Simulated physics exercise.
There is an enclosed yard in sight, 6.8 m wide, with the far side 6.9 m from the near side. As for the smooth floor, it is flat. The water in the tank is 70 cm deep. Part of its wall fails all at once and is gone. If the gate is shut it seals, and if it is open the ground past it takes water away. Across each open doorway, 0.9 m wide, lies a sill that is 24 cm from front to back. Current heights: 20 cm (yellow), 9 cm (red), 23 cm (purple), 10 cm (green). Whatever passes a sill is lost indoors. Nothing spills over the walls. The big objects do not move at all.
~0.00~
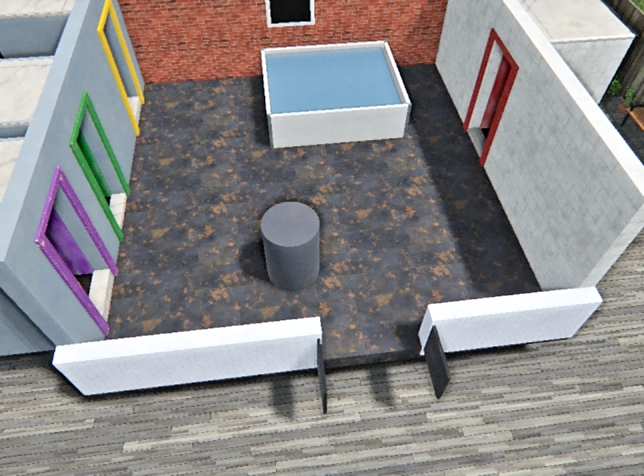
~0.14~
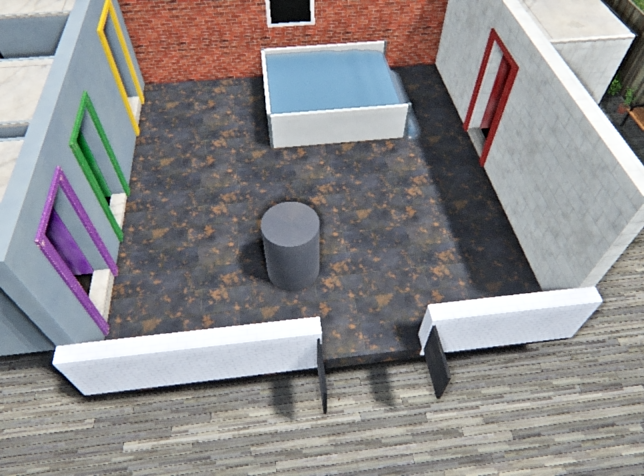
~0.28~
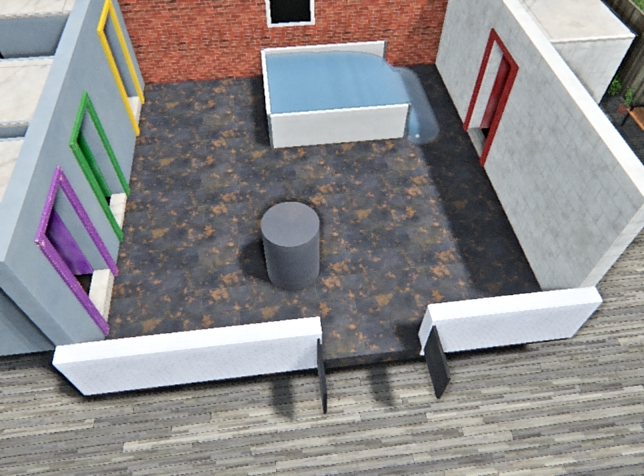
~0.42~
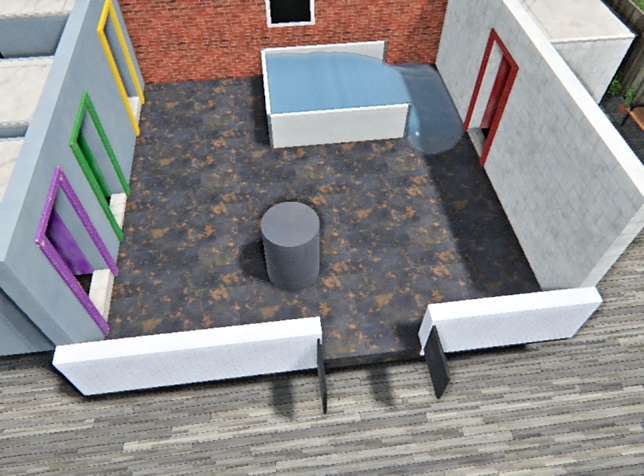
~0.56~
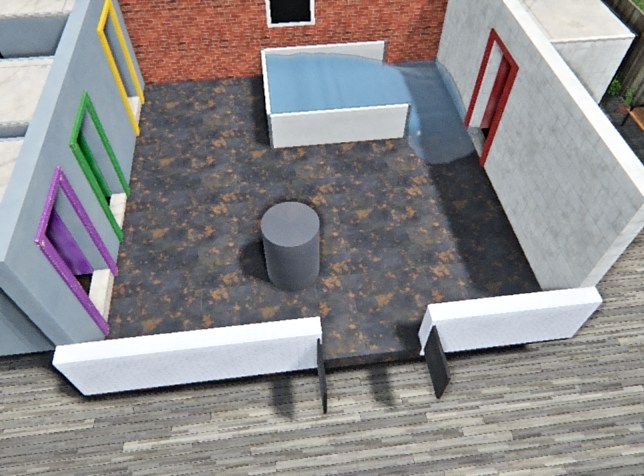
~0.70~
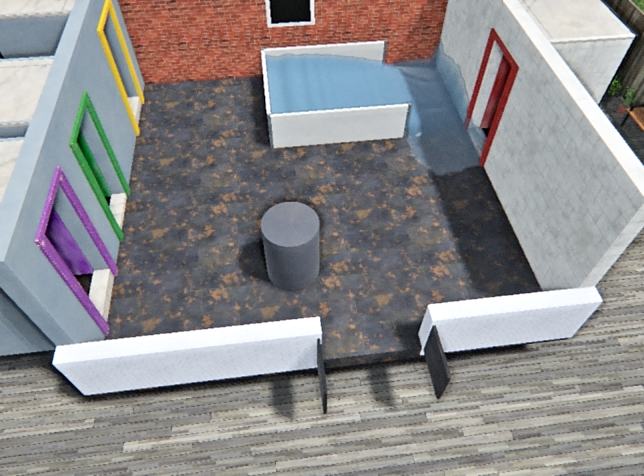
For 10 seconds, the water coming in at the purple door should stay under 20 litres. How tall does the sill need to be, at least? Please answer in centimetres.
Close to 9.5 cm is just enough.
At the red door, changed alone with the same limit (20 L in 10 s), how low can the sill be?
Red would need about 30 cm on its own.
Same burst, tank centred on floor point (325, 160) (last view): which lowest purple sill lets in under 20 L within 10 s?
Then it needs to be around 8.0 cm high.
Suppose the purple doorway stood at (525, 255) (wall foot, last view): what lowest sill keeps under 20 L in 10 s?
Minimum: About 11.5 cm.
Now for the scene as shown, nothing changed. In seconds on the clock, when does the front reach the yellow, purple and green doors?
Yellow at 3.4 s, purple at 5.5 s and green at 5.0 s.
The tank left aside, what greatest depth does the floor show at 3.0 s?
About 38 cm.
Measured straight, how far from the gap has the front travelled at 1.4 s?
Distance from gap: Approx. 3.8 m.
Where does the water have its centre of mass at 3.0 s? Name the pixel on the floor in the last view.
The water is centred around (389, 125) in the last picture's pixels.
After 1.4 s water covers 10 % of the floor, deepest (59 cm) near (433, 69); it has not reached the purple door.
After 3.0 s water covers 35 % of the floor, deepest (38 cm) near (437, 78); it has not reached the purple door.
After 10.0 s water covers 95 % of the floor, deepest (14 cm) near (536, 319); 8 cm at the purple door, 0 litres in over its 23 cm sill.
At the purple door as built, the water arrived by 5.7 s and peaked near 15 cm at 6.2 s.
Run again over the same 10 s with other heights there, 38 litres in over 8 cm, 14 litres over 10.5 cm. The limit of 20 litres is kept from about 9.5 cm up.
